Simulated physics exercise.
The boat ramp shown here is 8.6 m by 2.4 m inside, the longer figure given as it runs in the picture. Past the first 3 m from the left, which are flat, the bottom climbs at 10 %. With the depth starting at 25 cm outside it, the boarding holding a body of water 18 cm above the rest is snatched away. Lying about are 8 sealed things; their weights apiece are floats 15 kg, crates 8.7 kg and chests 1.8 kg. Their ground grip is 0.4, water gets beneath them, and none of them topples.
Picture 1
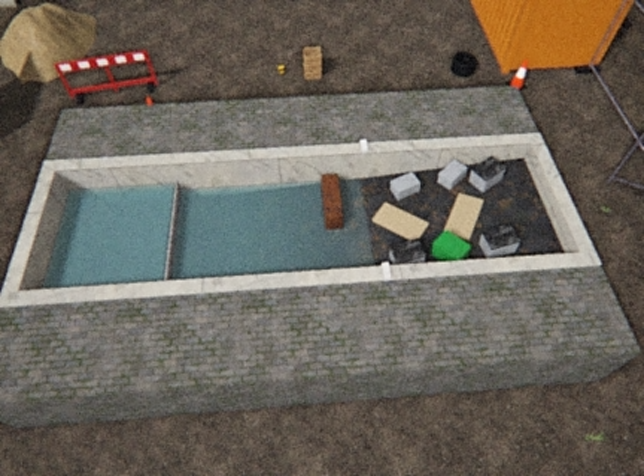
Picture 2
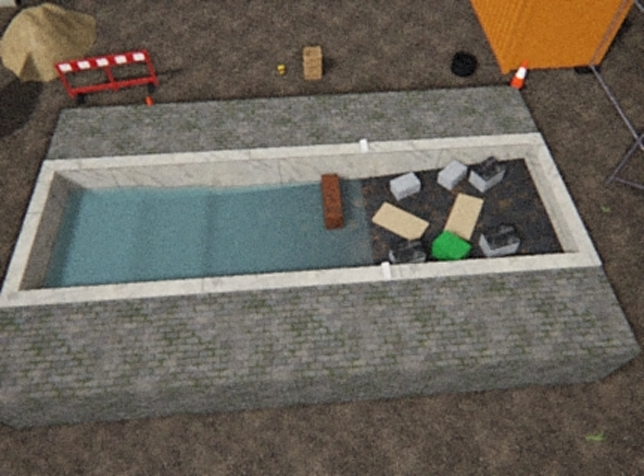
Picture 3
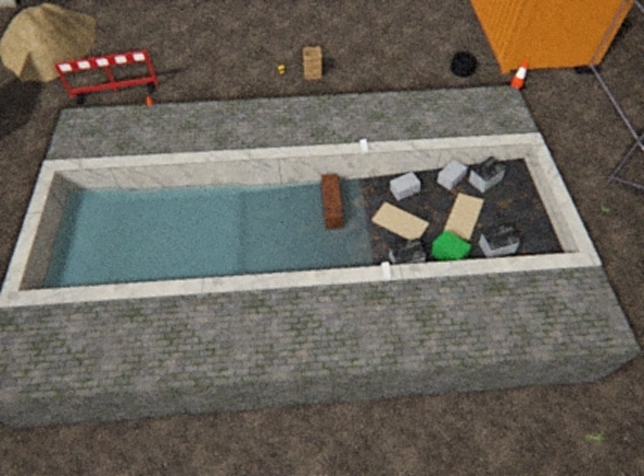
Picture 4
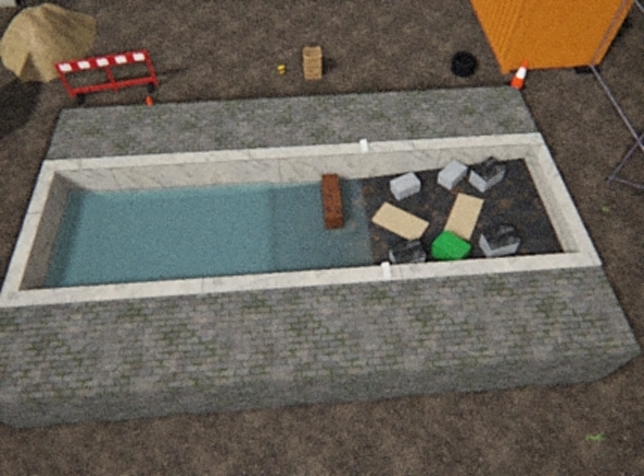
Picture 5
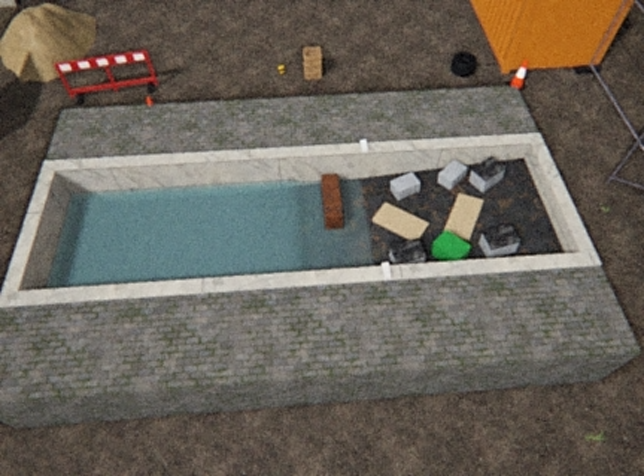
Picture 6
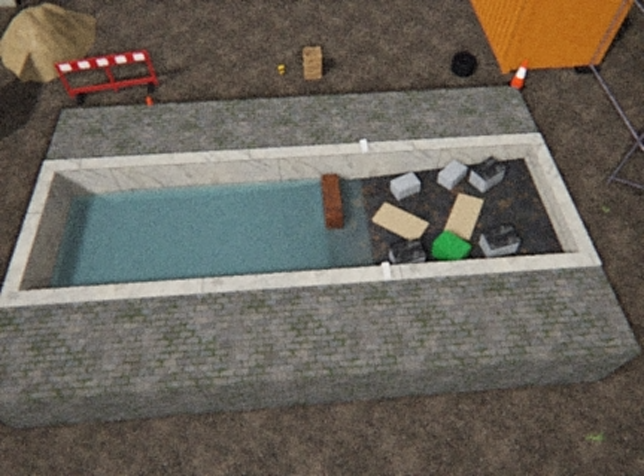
Thin divider vanishing from a stone-walled basin of shallow water, a faint ripple crossing rightward while crates and green chest stay still.
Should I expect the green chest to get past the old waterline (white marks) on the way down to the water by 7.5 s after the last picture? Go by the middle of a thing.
Green chest: Yes.
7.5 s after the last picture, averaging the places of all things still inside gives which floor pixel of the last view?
They average out to somewhere around (382, 236).
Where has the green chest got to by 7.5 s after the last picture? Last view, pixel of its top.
Near (285, 255).
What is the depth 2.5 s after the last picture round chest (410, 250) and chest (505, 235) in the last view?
Roughly 8 and 2 cm.
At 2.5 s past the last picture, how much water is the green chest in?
Roughly 5 cm deep.
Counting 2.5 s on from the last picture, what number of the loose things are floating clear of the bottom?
I'd say 3 of them.
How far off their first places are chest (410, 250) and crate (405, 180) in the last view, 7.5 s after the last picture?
Net displacement, in order: 250 cm; 140 cm.
Then, 0.6 s after the last picture the green chest is near (454, 244), 0.0 m from its start, aground; 0 of 8 are over the mark; 0 afloat.
Then, 2.5 s after the last picture the green chest is near (478, 243), 0.4 m from its start, afloat; 0 of 8 are over the mark; 3 afloat.
Then, 4.8 s after the last picture the green chest is near (418, 246), 0.6 m from its start, afloat; 2 of 8 are over the mark; 5 afloat.
Then, 7.5 s after the last picture the green chest is near (285, 255), 2.8 m from its start, afloat; 4 of 8 are over the mark; 4 afloat.
